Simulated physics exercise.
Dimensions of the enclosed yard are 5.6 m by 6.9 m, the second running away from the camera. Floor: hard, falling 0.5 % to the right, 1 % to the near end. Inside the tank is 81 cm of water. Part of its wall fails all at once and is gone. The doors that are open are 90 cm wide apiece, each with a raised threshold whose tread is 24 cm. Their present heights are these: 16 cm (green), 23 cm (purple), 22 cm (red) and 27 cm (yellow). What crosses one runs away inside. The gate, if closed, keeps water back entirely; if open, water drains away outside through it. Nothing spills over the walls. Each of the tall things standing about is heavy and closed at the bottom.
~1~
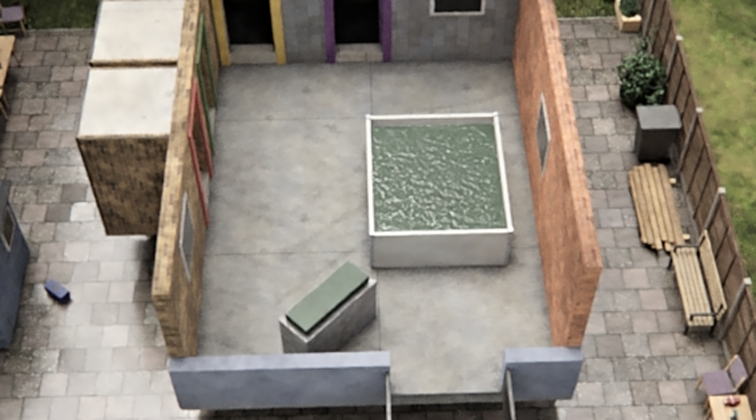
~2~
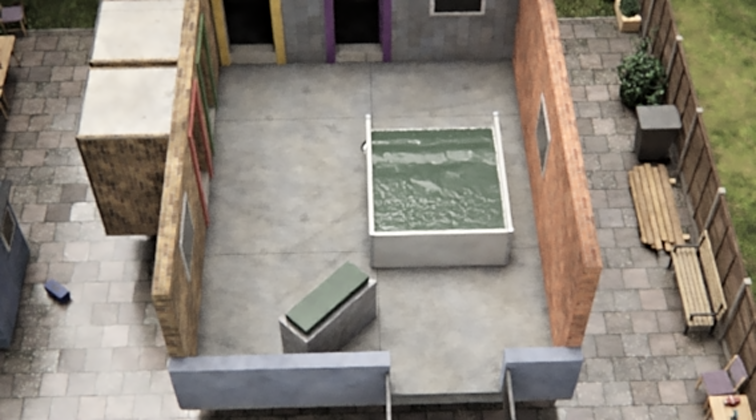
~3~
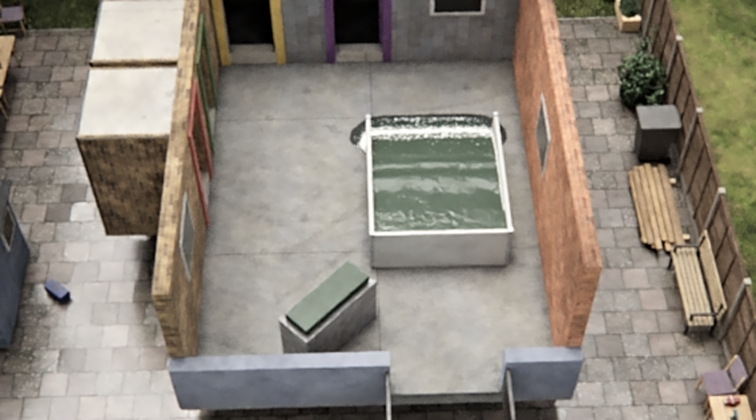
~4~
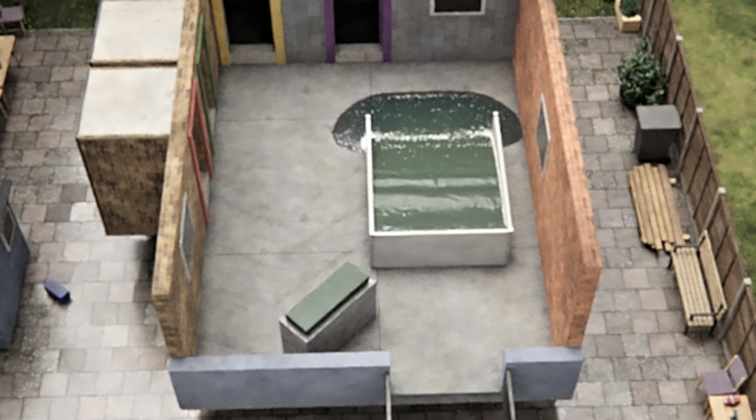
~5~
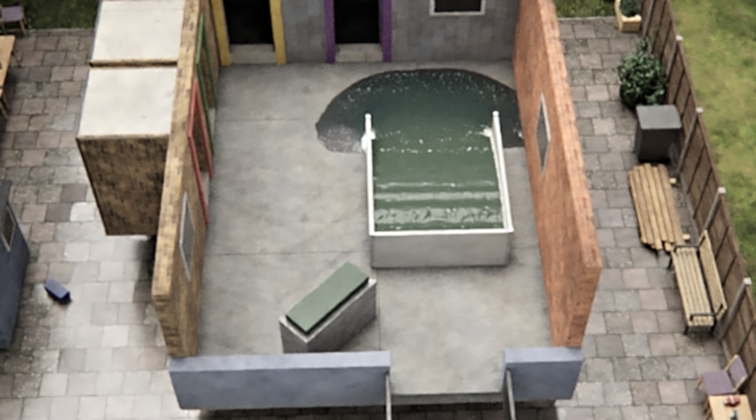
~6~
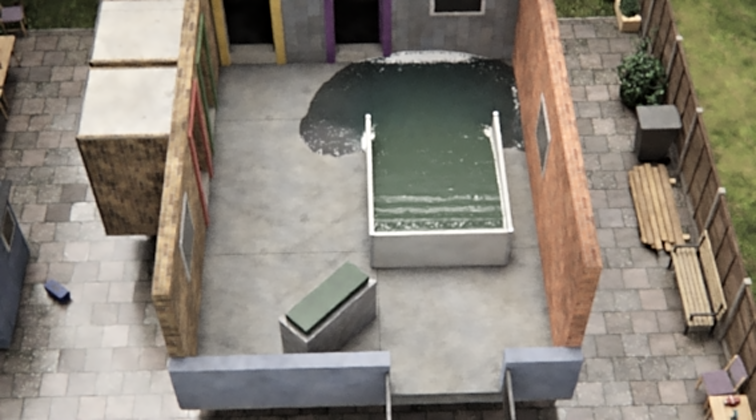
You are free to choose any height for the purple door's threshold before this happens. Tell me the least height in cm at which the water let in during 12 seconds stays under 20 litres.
It should be about 34 cm.
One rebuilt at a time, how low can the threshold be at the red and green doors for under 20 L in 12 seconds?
Roughly 9.5 cm for the red door and roughly 21 cm for the green door.
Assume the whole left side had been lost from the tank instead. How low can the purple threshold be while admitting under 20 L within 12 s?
Estimate: Near 7.0 cm.
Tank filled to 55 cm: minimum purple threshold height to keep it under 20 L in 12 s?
The step would need to be some 21 cm high.
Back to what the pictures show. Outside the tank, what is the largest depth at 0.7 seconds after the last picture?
Max depth: About 58 cm.
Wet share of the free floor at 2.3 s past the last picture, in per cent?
I'd estimate about 45 percent.
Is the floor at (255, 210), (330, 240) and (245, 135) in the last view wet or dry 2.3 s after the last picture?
First bone-dry, second bone-dry, third wet through.
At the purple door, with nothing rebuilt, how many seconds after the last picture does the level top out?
Around 1.4 s.
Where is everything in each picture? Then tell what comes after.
The tank at (436, 175) is whole and still, 81 cm deep; the purple door at (358, 22) is dry, in the first picture.
The front is at a hidden place, 0.3 m from the gap on the far side; 0.4 m2 of floor is wet, 81 cm left at the back, in the second picture.
The gap is on the far side, the front 0.8 m out at a hidden place; the back of the tank holds 81 cm, in the third picture.
The front is at (379, 97), 1.3 m from the gap on the far side; 3.6 m2 of floor is wet, 81 cm left at the back, in the fourth picture.
Water pours out on the far side and has run 1.9 m, to (394, 74); about 10 cm deep outside, 79 cm at the back, in the fifth picture.
The front is at (490, 60), 2.2 m from the gap on the far side; 7.6 m2 of floor is wet, 71 cm left at the back; water is at the purple door at (358, 22), in the sixth picture.
Then, 0.7 s after the last picture water covers 30 % of the floor, deepest (58 cm) near (503, 60); 37 cm at the purple door, 19 litres in over its 23 cm threshold.
Then, 2.3 s after the last picture water covers 45 % of the floor, deepest (40 cm) near (229, 65); 31 cm at the purple door, 111 litres in over its 23 cm threshold.
Then, 11.3 s after the last picture water covers 100 % of the floor, deepest (18 cm) near (557, 376); 7 cm at the purple door, 123 litres in over its 23 cm threshold.
At the purple door as built, the water peaked near 39 cm, 1.3 s after the last picture.
With a threshold of 30.5 cm, 40 litres would have come in within the 12 s; with 41 cm, 1 litre. So under 20 litres takes about 34 cm.
